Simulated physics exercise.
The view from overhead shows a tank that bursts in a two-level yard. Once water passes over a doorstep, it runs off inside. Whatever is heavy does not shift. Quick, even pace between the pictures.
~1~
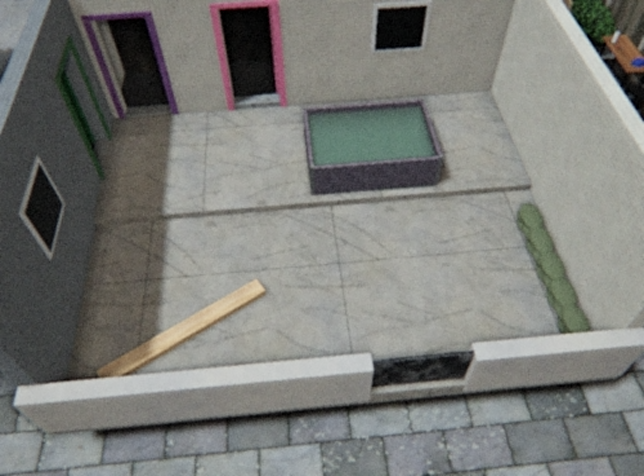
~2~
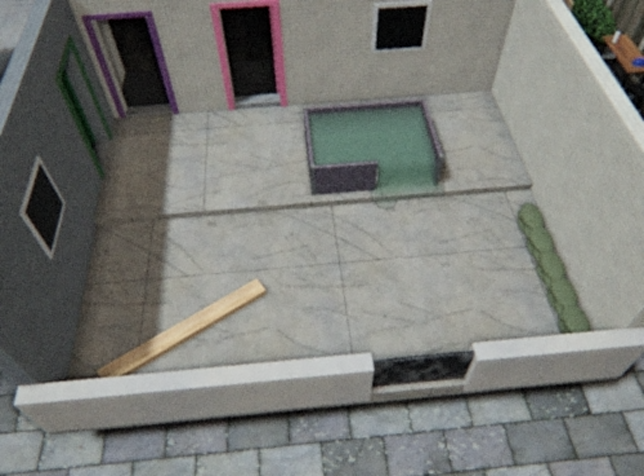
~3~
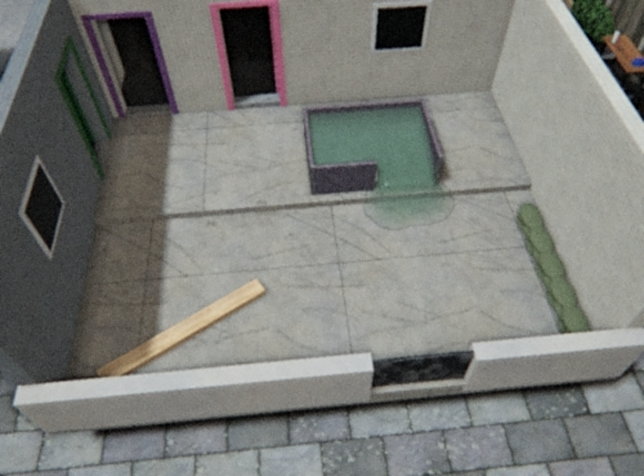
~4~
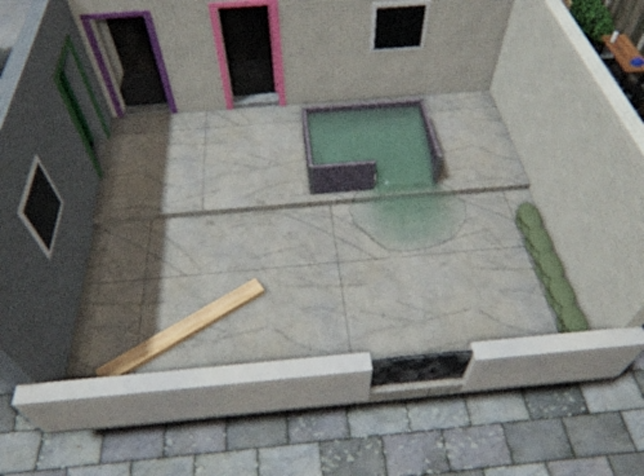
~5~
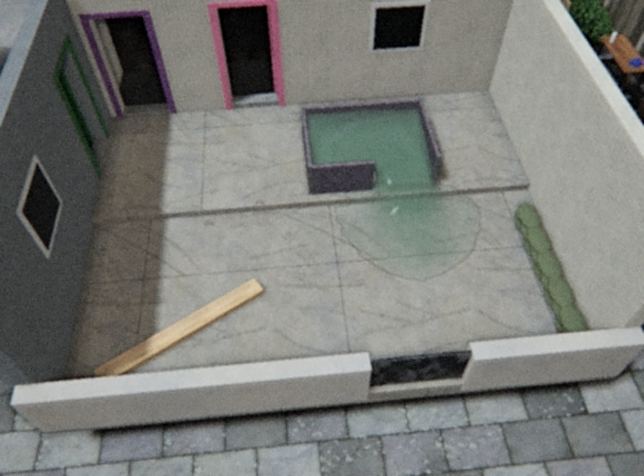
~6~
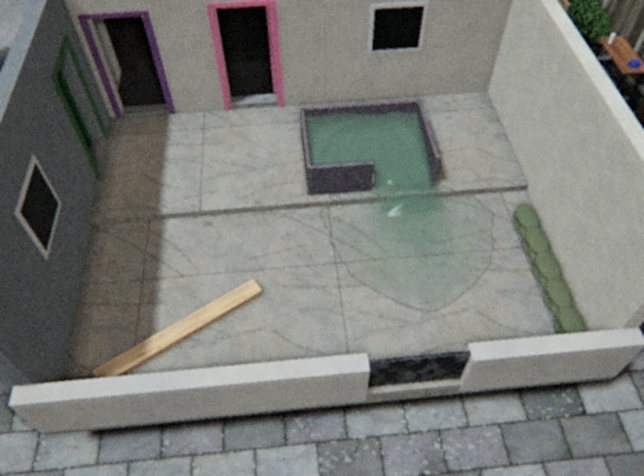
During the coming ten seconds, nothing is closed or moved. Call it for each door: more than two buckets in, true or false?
Pink door false, purple door false, green door false.
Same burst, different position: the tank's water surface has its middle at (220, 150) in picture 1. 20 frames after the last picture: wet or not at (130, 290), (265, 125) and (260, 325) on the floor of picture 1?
I'd say swamped for the first, still dry for the second and swamped for the third.
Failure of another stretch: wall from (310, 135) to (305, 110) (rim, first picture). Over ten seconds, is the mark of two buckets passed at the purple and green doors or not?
Result - purple door: Crosses the threshold; green door: Crosses the threshold.
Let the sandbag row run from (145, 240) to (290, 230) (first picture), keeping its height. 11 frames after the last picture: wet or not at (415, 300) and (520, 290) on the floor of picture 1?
In turn: Covered, covered.
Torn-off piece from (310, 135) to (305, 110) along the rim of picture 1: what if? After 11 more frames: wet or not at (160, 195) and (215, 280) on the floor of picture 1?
As listed: Covered, clear.
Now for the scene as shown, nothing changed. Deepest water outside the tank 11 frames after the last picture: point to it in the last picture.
My best guess is roughly (598, 354).
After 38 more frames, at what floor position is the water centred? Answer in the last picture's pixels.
It's close to (367, 270).
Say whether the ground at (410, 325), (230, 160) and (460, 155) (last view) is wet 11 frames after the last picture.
First spot inundated, second not wet, third not wet.
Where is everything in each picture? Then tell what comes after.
The first frame shows still water in the water tank at (370, 135).
In the second frame, water pours out at (405, 176) and has run to (439, 189).
In the third frame, the front is at (383, 223), out from the gap at (405, 178).
In the fourth frame, water pours out at (404, 178) and has run to (410, 247).
In the fifth frame, the front is at (416, 275), out from the gap at (403, 179).
In the sixth frame, the front is at (434, 305), out from the gap at (401, 179).
A moment on, water covers 25 % of the floor; the pink door not reached, the purple door not reached, the green door not reached.
Next, water covers 25 % of the floor; the pink door not reached, the purple door not reached, the green door not reached.
Then, water covers 35 % of the floor; the pink door not reached, the purple door not reached, the green door not reached.
Later, water covers 45 % of the floor; the pink door not reached, the purple door not reached, the green door not reached.
In the end, water covers 55 % of the floor; the pink door not reached, the purple door not reached, the green door not reached.
